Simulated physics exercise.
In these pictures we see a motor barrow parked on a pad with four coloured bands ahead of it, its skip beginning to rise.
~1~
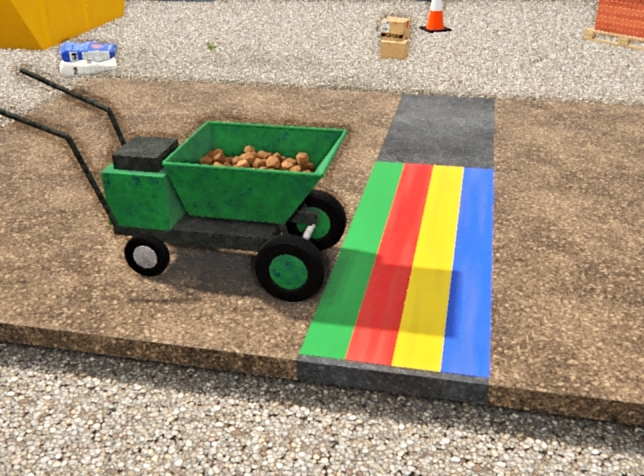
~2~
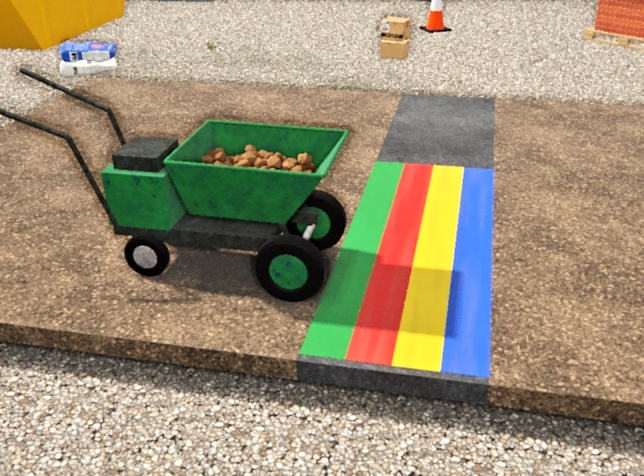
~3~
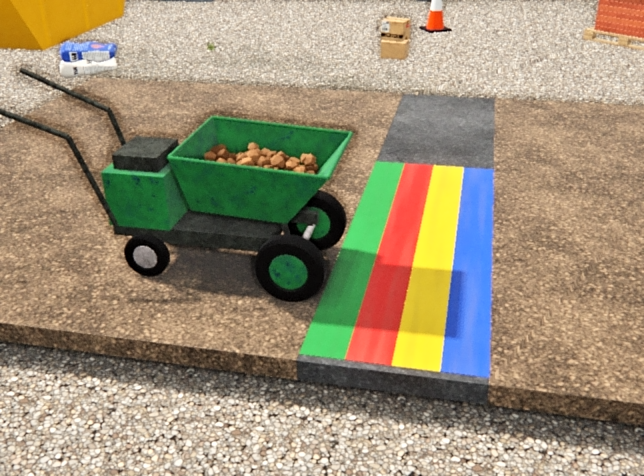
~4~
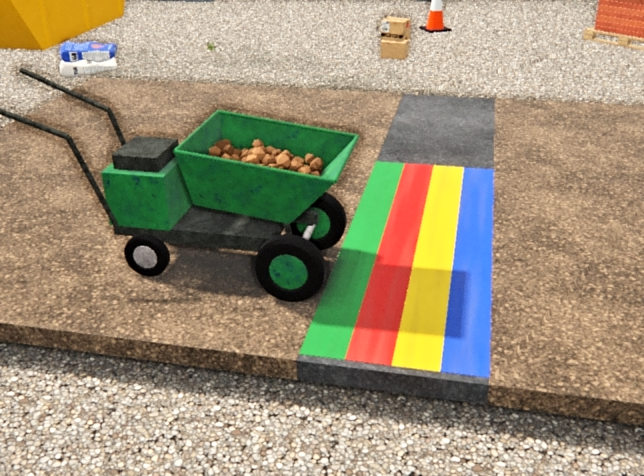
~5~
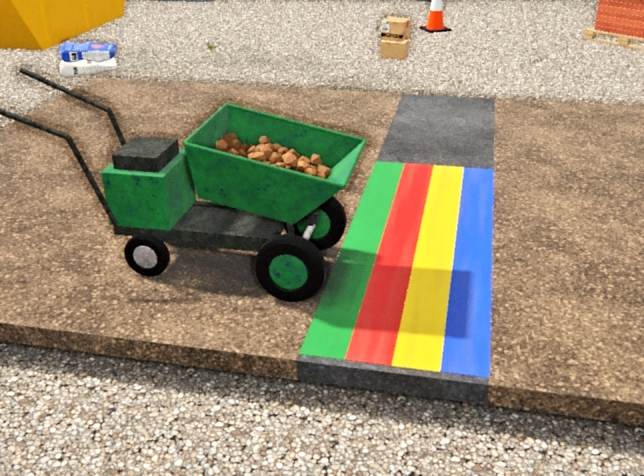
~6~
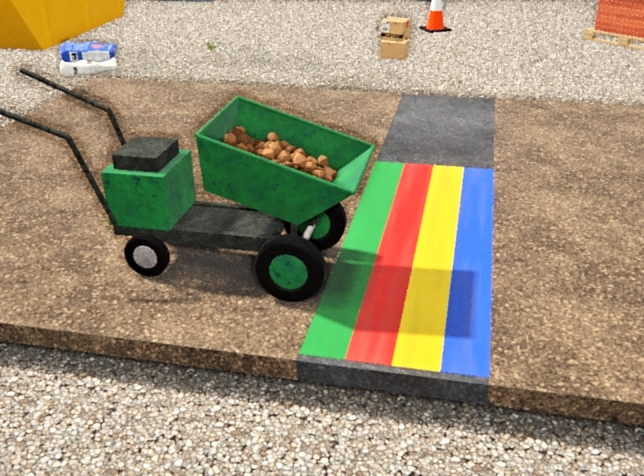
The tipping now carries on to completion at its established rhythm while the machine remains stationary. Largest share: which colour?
Colour: Yellow.
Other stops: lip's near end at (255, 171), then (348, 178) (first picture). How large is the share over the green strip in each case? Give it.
First spot: 30 %, second spot: 0 %.
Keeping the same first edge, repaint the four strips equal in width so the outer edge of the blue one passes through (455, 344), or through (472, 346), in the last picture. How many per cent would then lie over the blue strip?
30 and 30 percent, roughly.
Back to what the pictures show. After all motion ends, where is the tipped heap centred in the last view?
Around (449, 282).
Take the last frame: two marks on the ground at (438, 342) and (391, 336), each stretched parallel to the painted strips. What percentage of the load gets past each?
First roughly 50 percent, then 100 percent.
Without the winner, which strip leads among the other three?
Just behind the leader sits the blue one.
Soon, skip tipped steeply; all in the skip.
A while on, skip tipped steeply; nearly all in the skip; a small part over the yellow strip.
Towards the end, skip tipped right over; about a quarter in the skip; about a third over the yellow strip; about a quarter over the blue strip; a small part off the paint.
Finally, skip tipped right over; a stray few in the skip; none over the green strip; a small part over the red strip; about half over the yellow strip; about a third over the blue strip; about a quarter off the paint.
